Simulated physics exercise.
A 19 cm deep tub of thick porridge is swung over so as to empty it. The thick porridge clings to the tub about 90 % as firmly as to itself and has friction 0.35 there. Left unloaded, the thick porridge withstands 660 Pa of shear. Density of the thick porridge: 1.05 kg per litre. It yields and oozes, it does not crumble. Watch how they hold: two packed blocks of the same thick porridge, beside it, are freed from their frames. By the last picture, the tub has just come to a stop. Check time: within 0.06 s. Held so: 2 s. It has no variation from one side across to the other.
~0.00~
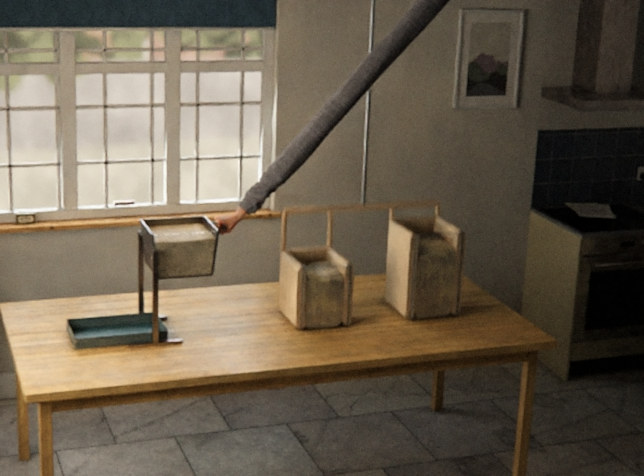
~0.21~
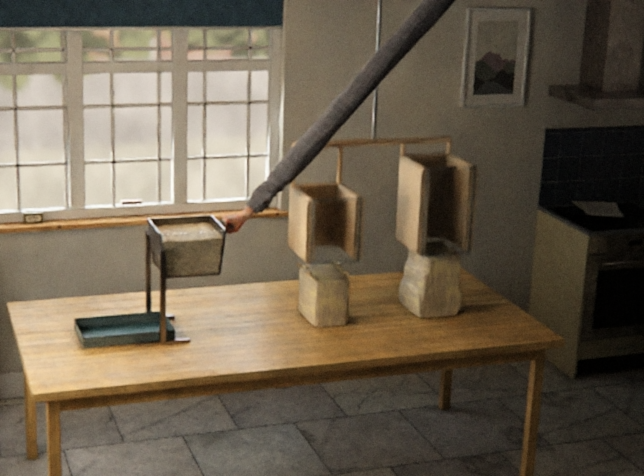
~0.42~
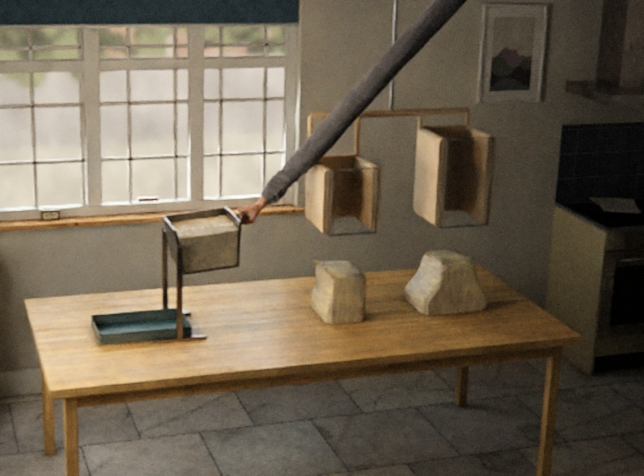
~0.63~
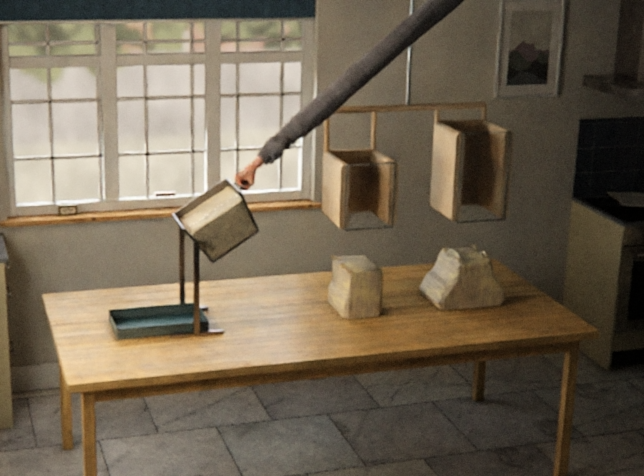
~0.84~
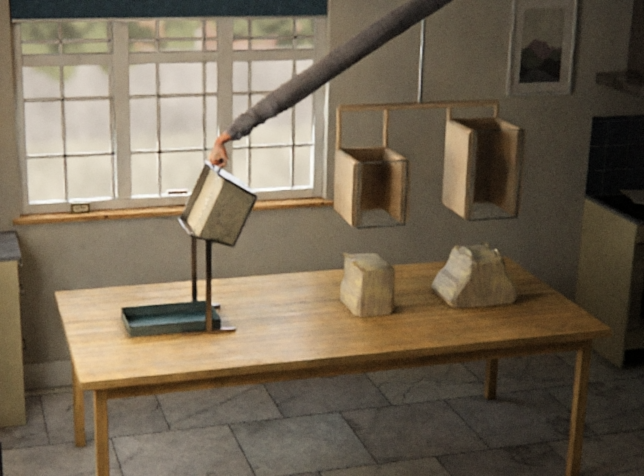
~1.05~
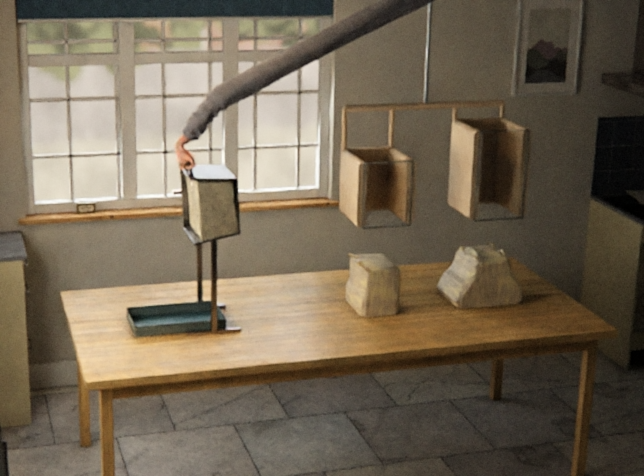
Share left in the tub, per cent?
40 per cent.
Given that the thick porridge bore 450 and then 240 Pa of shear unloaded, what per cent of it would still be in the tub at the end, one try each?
Try one gives 35 per cent, try two gives 25 per cent.
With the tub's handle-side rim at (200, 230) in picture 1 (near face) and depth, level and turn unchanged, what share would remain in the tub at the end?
The tub would keep roughly 100 percent.
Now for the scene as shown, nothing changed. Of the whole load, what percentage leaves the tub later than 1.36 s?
Load share from then on: Near 25 %.
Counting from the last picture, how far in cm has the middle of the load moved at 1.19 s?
Looks like around 4 cm to me.
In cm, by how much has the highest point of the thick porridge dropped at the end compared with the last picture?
Some 15 cm.
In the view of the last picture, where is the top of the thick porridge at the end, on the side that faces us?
Highest point: Approx. (218, 217).
By 1.19 s, the tub is at 93 degrees and holds 97 %.
By 1.36 s, the tub is at 93 degrees and holds 64 %.
By 1.53 s, the tub is at 93 degrees and holds 41 %.
By 1.70 s, the tub is at 93 degrees and holds 40 %.
By 3.05 s, at the end, the tub is at 93 degrees and holds 40 %.
